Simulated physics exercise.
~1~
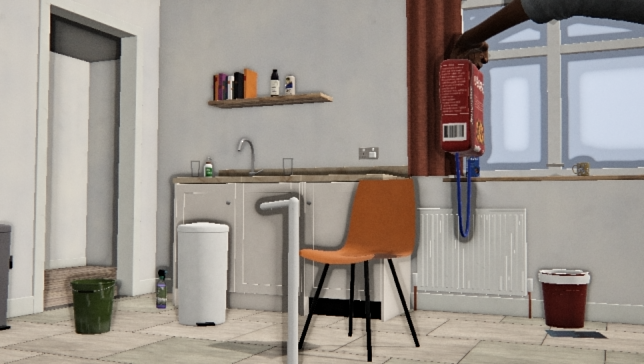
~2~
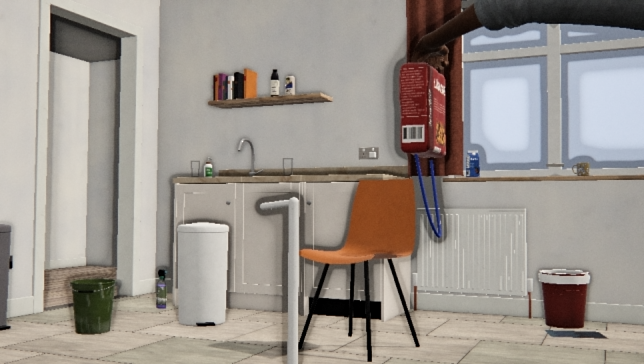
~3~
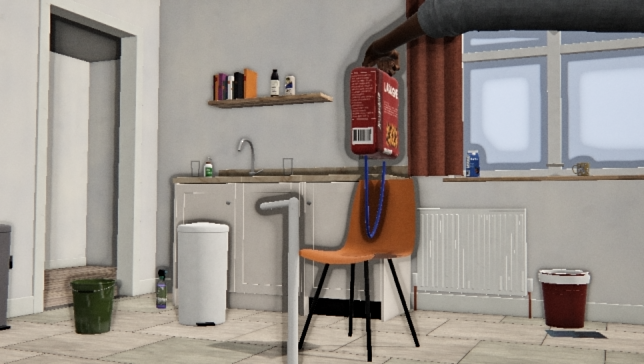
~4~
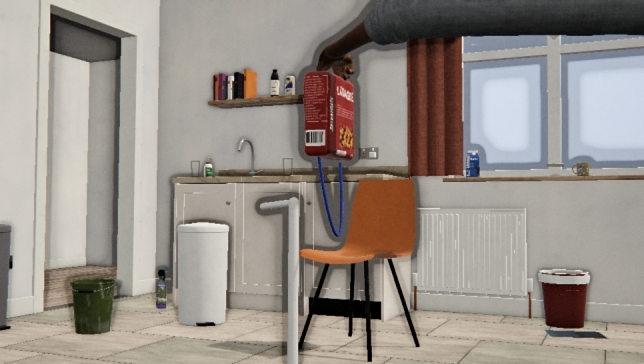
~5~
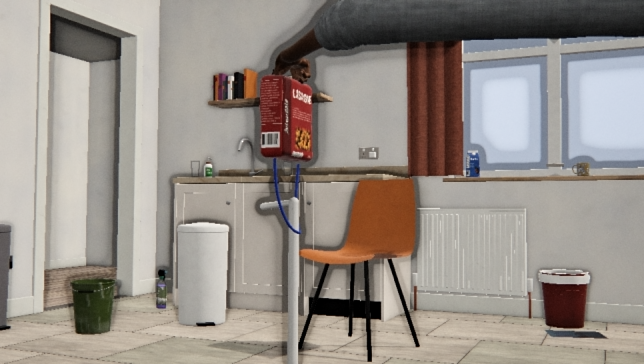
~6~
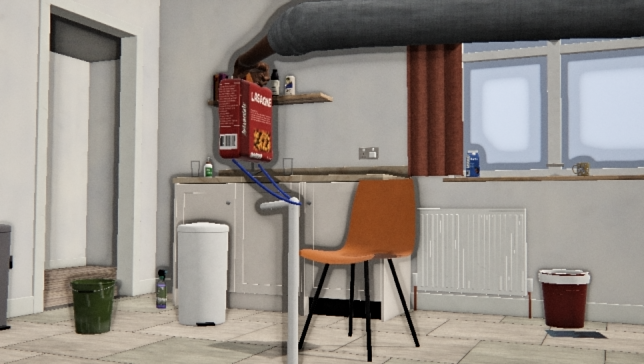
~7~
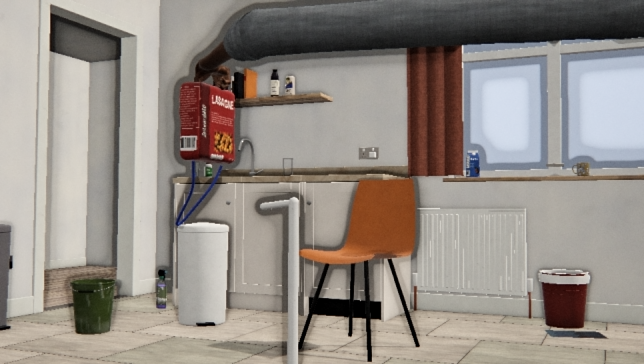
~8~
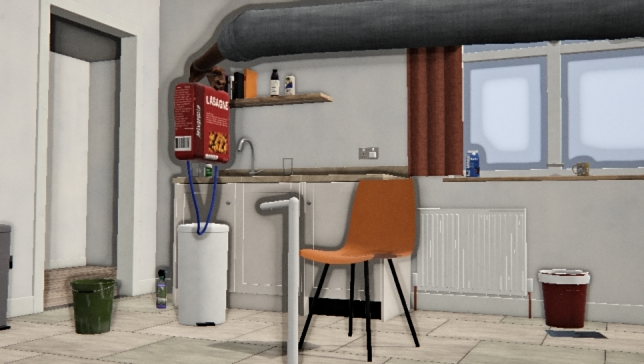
In a kitchen area with an orange chair and a white bin, a hand carried a red bag with a dangling blue loop leftward from the window, over a pale post, and ended up holding it clear above the bin.
